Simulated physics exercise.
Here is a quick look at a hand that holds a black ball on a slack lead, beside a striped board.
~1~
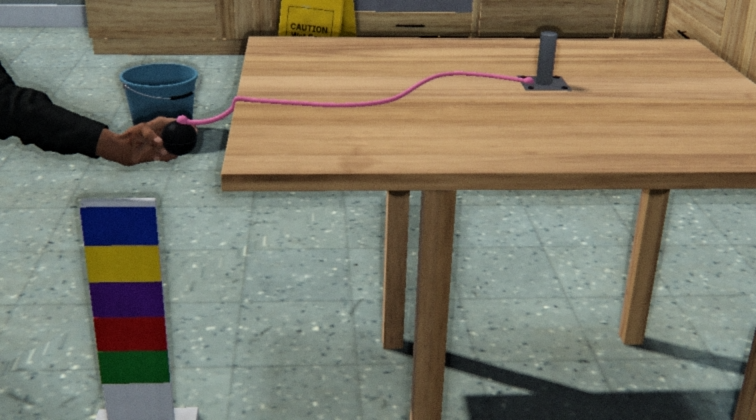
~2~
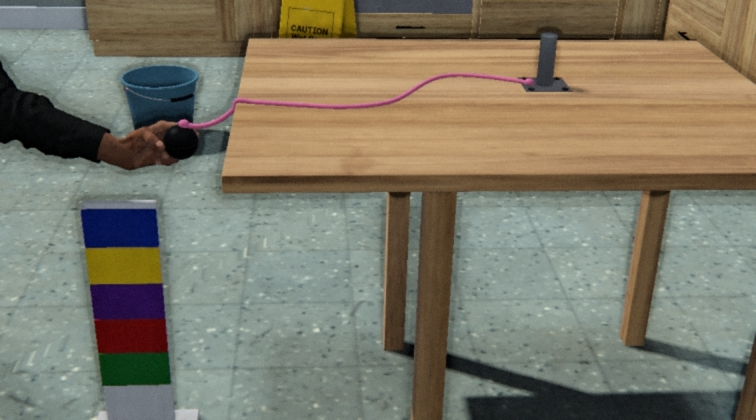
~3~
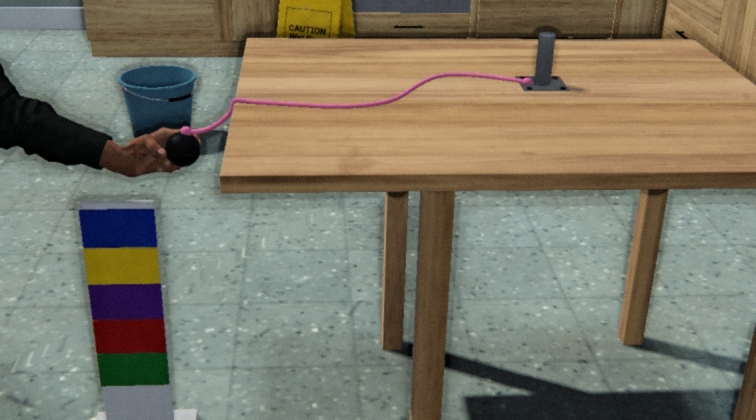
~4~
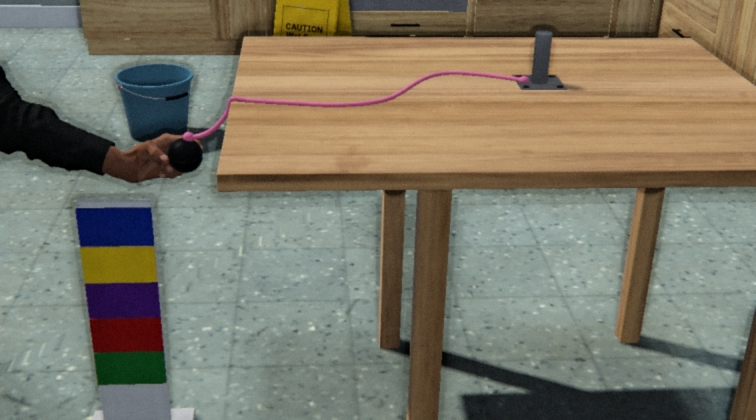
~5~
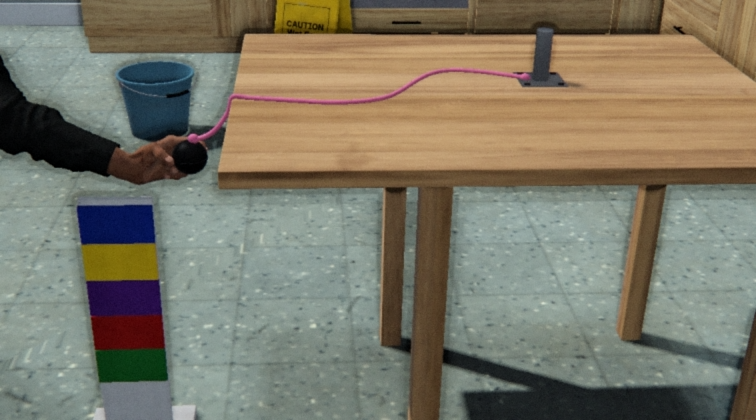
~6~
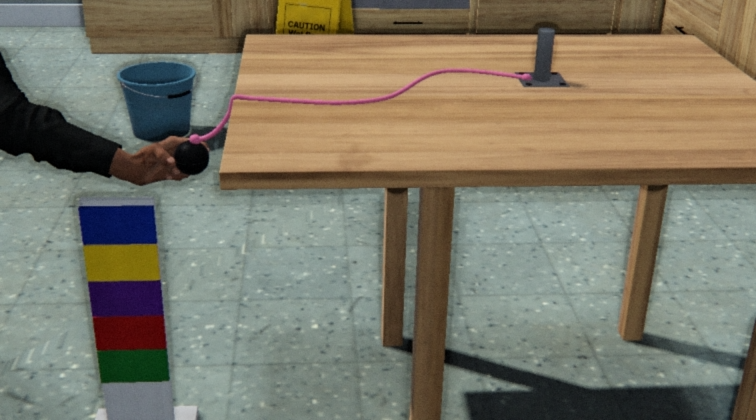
A hand holding a black ball on a slack pink cord lowers slightly beside a table.
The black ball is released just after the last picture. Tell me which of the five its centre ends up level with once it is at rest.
Its centre ends up level with blue.
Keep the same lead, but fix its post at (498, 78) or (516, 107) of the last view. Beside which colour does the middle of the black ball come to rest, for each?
Try one - yellow; try two - yellow.
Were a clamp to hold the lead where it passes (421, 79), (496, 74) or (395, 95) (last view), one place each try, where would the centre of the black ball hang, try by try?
In order of the tries: About (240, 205), about (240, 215), about (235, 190).
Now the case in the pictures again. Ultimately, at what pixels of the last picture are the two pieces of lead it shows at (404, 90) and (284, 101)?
Near (369, 88) and (236, 99).
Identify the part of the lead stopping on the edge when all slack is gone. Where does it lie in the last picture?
Spot: Approx. (277, 100).
Soon after, ball near (257, 219); level with blue.
After that, ball near (228, 220); level with blue.
In the end, ball near (240, 220); level with blue. At blue.
